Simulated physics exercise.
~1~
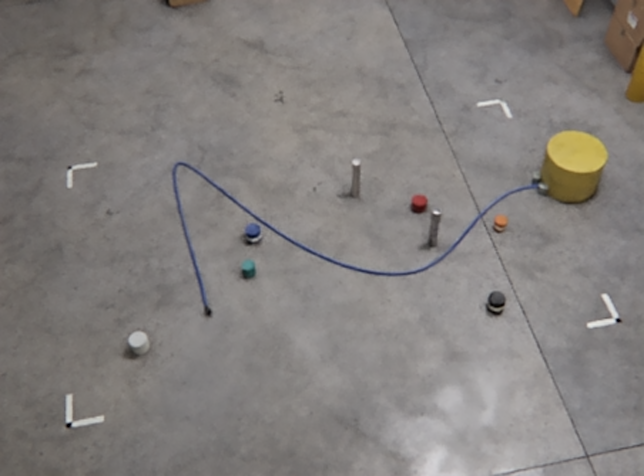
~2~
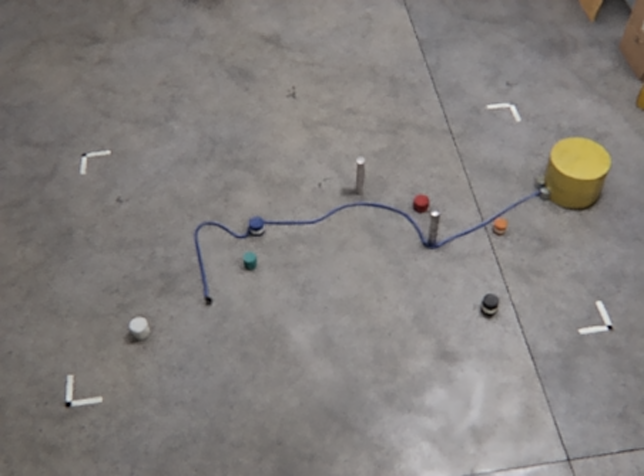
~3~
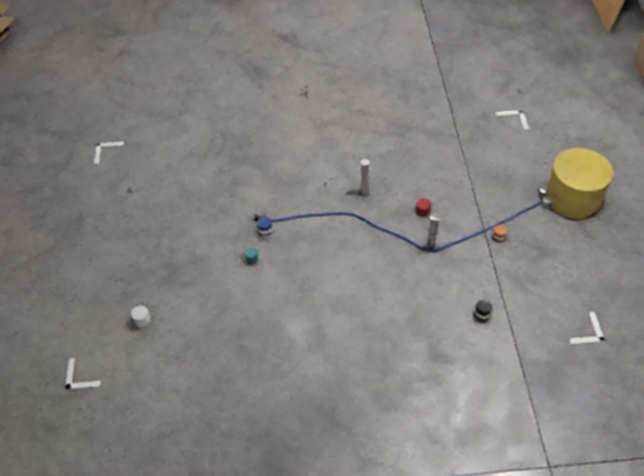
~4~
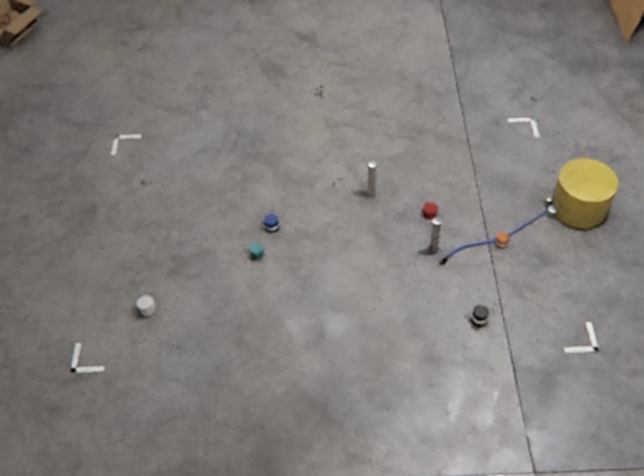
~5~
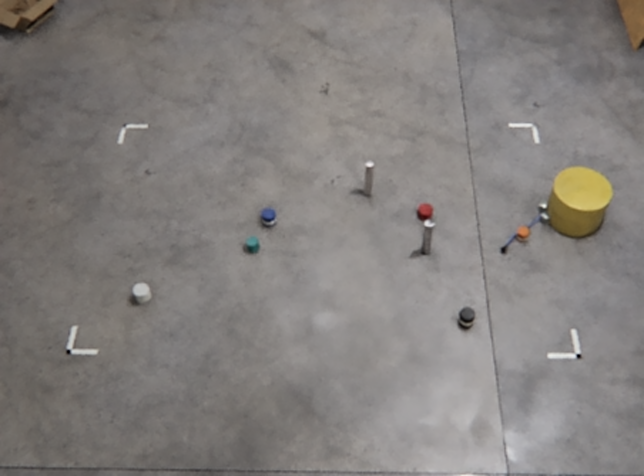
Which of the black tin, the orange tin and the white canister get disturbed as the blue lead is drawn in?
Only the orange tin is disturbed, ending up a little closer to the yellow drum. The black tin and the white canister keep their places.
